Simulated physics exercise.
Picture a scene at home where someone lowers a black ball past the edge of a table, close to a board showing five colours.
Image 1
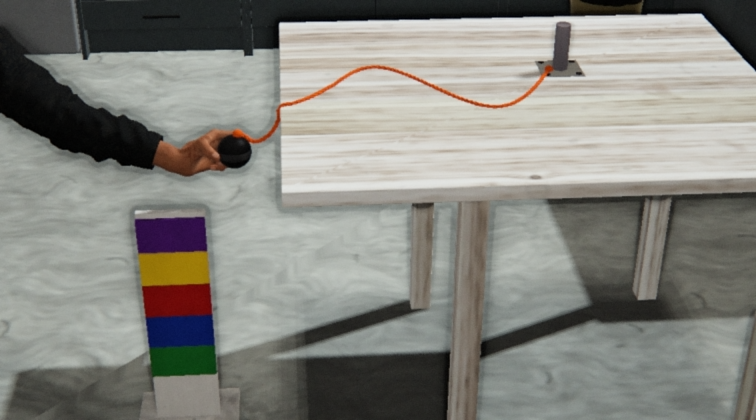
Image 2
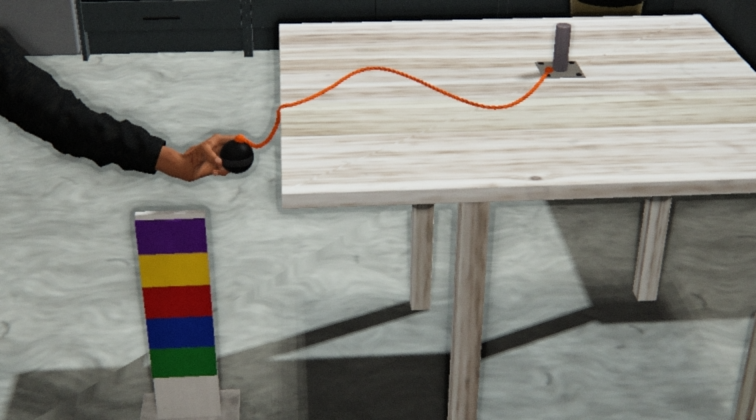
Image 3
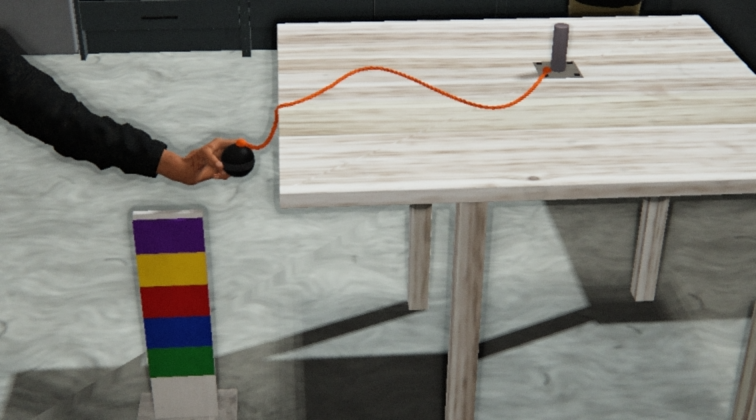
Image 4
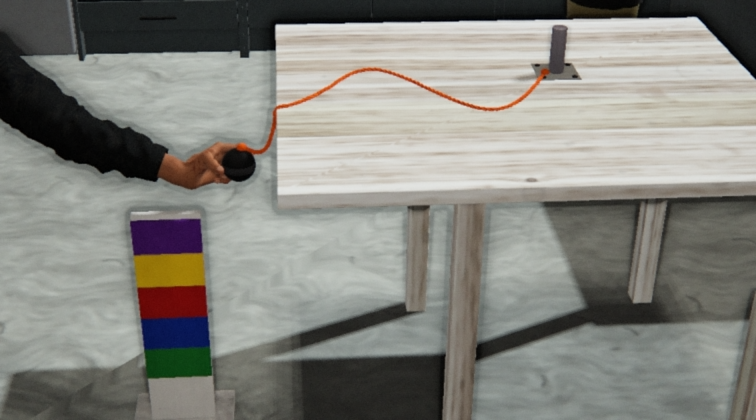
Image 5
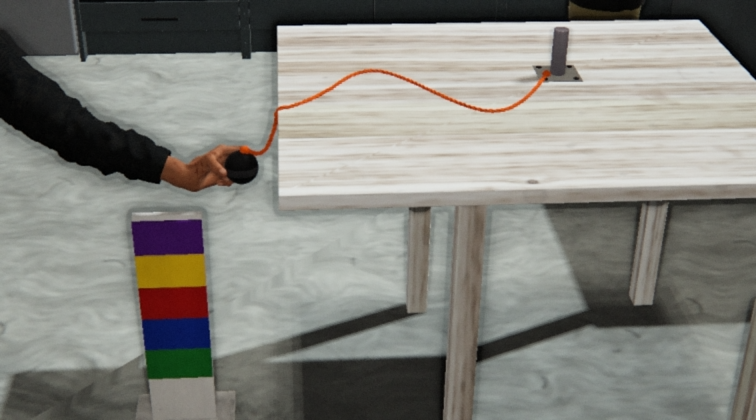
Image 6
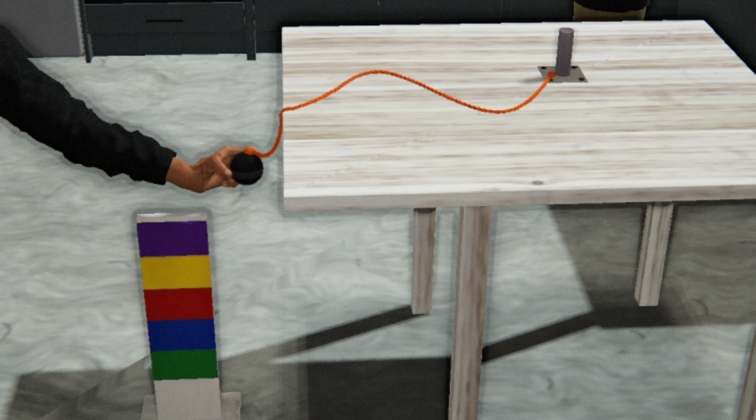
At the start, a hand at the left holds a black ball beside a pale wooden table, with an orange cord running from it across the tabletop to a short post. The hand then lowers the ball slightly, easing it a little to the right, above and beside a colour-striped board.
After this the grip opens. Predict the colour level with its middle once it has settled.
I would say red.
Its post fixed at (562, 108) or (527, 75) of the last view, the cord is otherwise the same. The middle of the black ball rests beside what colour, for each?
First try: Blue; second try: Blue.
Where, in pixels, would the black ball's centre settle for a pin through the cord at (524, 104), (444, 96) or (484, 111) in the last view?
Try one gives (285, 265), try two (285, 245), and try three (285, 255).
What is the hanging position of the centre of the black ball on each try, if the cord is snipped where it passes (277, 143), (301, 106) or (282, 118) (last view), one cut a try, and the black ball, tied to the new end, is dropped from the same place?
First (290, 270), then (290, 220), then (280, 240).
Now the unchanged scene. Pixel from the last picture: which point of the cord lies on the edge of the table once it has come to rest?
Pixel (368, 73) or thereabouts.
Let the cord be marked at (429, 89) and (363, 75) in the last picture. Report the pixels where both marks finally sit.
(362, 99) and (282, 117), roughly.
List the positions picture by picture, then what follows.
The first picture shows black ball (235, 151); purple (171, 237); yellow (174, 270); red (177, 301); blue (180, 332); green (183, 362).
The second picture shows black ball (237, 156); cord through (536, 86) (482, 107) (418, 81) (352, 74) (301, 102).
The third picture shows black ball (238, 160).
The fourth picture shows black ball (239, 165); cord through (532, 88) (478, 108) (415, 83) (348, 75) (297, 103).
The fifth picture shows black ball (241, 167).
The sixth picture shows black ball (246, 168); cord through (539, 91) (485, 111) (421, 85) (355, 78) (303, 105).
Early on, ball near (292, 287); level with red.
Midway, ball near (283, 298); level with red.
Finally, ball near (288, 296); level with red. The red one.
